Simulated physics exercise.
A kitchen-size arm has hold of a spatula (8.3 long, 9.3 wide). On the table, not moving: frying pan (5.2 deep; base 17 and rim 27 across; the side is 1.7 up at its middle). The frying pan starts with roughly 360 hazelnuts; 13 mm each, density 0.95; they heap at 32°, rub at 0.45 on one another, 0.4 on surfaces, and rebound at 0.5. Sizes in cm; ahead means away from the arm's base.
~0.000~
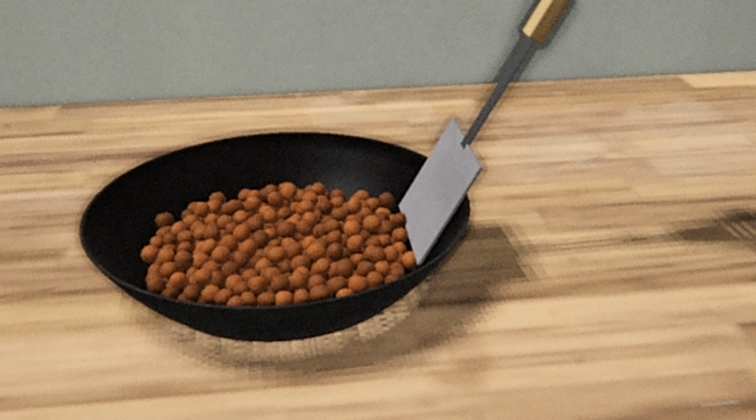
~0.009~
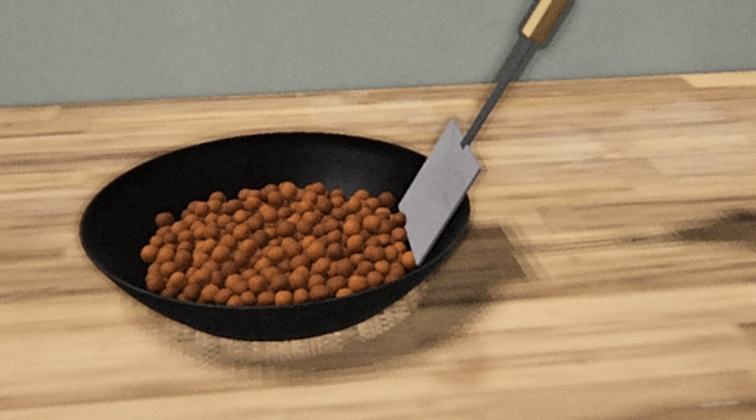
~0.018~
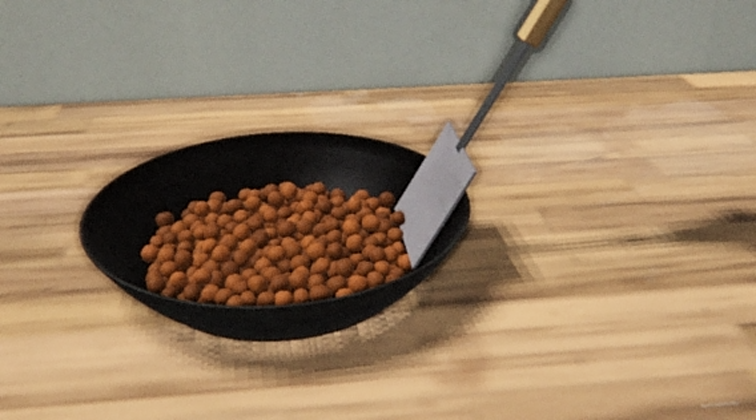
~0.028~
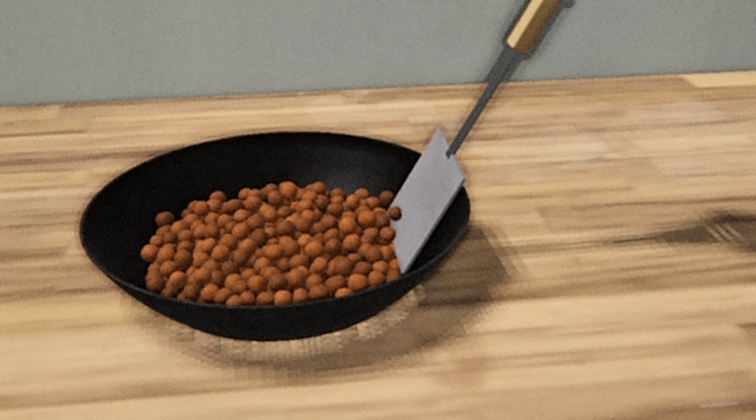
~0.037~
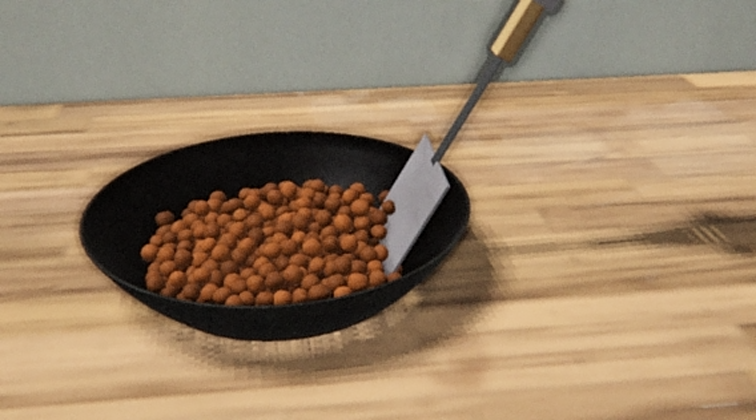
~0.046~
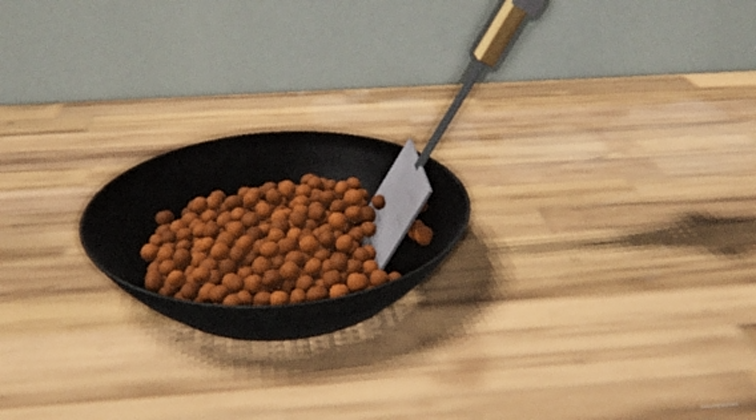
A black frying pan sits on a light striped wooden tabletop against a plain grey-green wall, seen from slightly above by a still camera. It holds a heap of small round reddish-brown hazelnuts, with a grey metal spatula with a wooden handle slanting in at the right. The spatula barely moves at first, then slides left and slightly down into the heap, nudging nearby nuts as a few appear behind its blade.
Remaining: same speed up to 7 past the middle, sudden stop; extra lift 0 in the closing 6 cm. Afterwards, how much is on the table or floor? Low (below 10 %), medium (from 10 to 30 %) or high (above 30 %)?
Share on the table or floor: Medium (from 10 to 30 %).
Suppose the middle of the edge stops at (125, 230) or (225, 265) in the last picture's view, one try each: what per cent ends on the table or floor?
About 50 and 5 per cent.
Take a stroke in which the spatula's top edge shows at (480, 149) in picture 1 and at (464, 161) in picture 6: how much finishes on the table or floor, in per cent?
Some 0 per cent.
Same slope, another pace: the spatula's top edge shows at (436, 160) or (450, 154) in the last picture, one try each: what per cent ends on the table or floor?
About 5 and 0 per cent.
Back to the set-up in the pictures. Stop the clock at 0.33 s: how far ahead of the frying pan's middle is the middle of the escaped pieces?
About 18 cm.
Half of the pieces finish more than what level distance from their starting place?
Roughly 6 cm.
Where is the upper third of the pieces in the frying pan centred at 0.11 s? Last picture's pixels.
Near (246, 220).
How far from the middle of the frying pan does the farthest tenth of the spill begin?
Roughly 50 cm.
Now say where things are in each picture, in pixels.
The first picture shows spatula top edge at (467, 142), sloping 60°; upper third of the load around (280, 240), from x 150 to 410, top at y 190; 359 in the frying pan.
The second picture shows spatula top edge at (466, 142), sloping 60°; upper third of the load around (280, 239), from x 150 to 410, top at y 190.
The third picture shows spatula top edge at (462, 145), sloping 60°; upper third of the load around (284, 239), from x 150 to 405, top at y 190.
The fourth picture shows spatula top edge at (452, 152), sloping 60°; upper third of the load around (294, 236), from x 150 to 395, top at y 190.
The fifth picture shows spatula top edge at (437, 159), sloping 60°; upper third of the load around (301, 232), from x 150 to 400, top at y 185.
The sixth picture shows spatula top edge at (420, 163), sloping 60°; upper third of the load around (305, 231), from x 150 to 425, top at y 180; 359 in the frying pan.
After 0.08 s, sloping 60°, highest piece 16 above the table; 356 in the frying pan, 3 on the blade or in flight.
After 0.11 s, sloping 60°, highest piece 27 above the table; 355 in the frying pan, 4 on the blade or in flight.
After 0.33 s, sloping 60°, highest piece 79 above the table; 289 in the frying pan, 33 on the table or floor, 37 on the blade or in flight.
After 1.38 s, sloping 60°, highest piece 6 above the table; 288 in the frying pan, 71 on the table or floor.
At rest, 288 in the frying pan, 71 on the table or floor. That is 20 % on the table or floor.
